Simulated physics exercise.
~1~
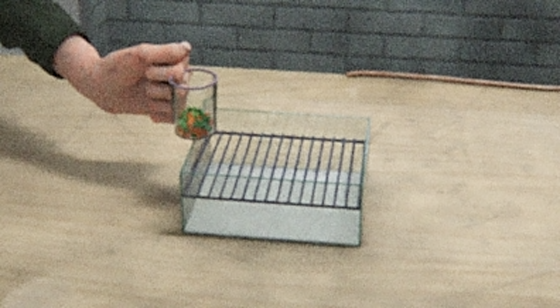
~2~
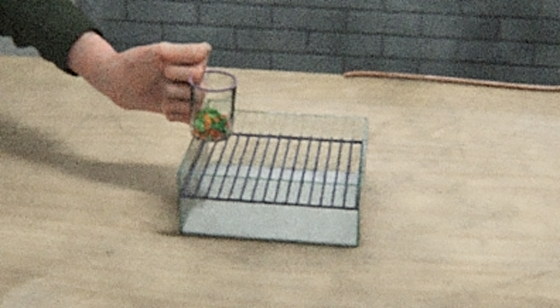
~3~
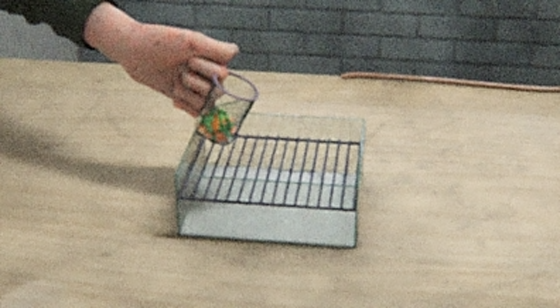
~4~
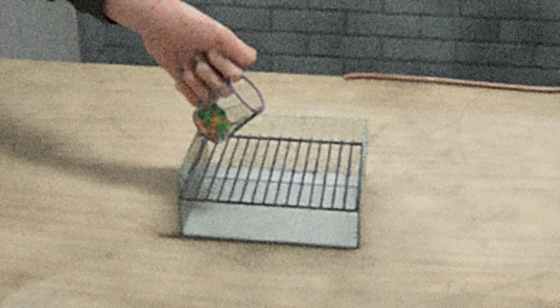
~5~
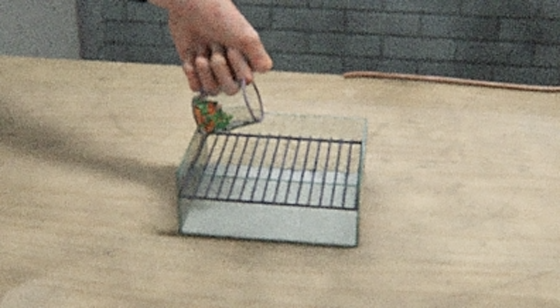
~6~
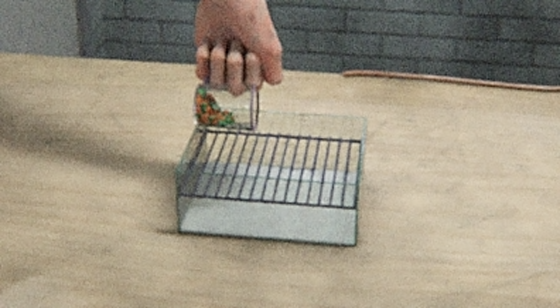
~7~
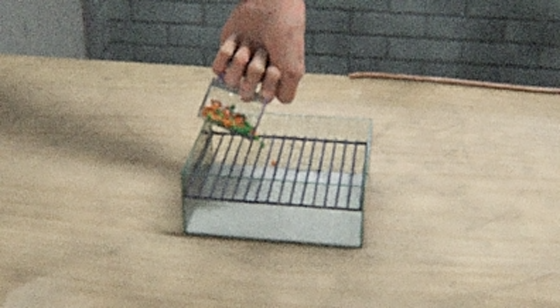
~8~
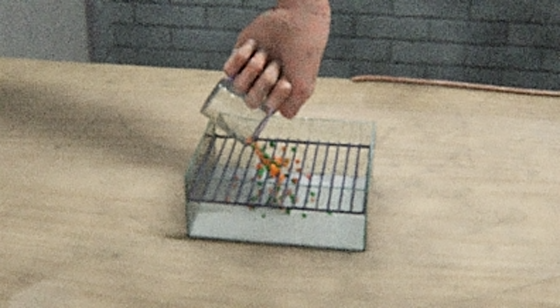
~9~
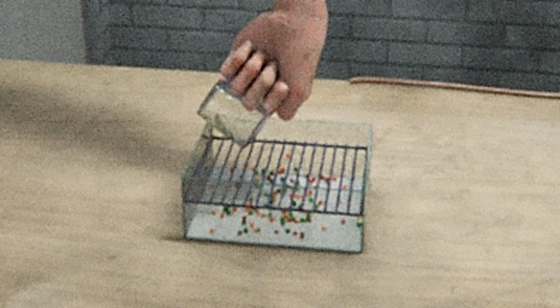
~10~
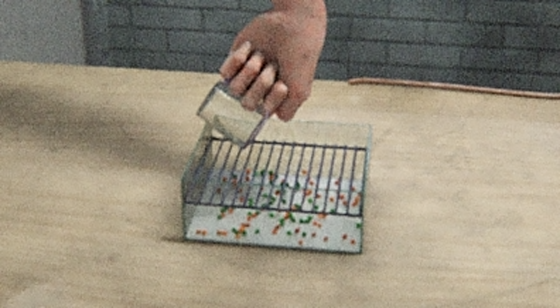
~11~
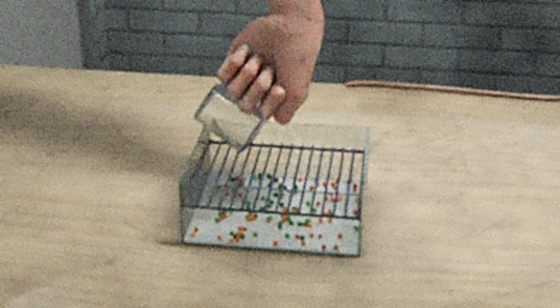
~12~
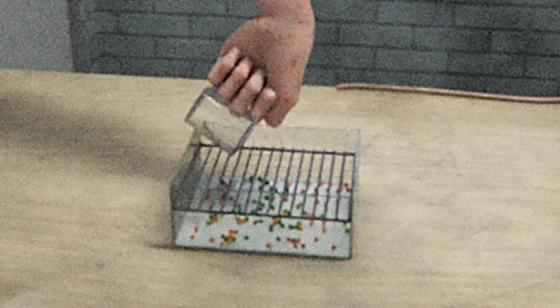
The video shows a hand moving a clear cup of small orange and green pieces rightward over a wire rack on a transparent box, then tipping it until the pieces pour out, drop between the wires and lie scattered beneath the rack, leaving the cup empty and upturned.
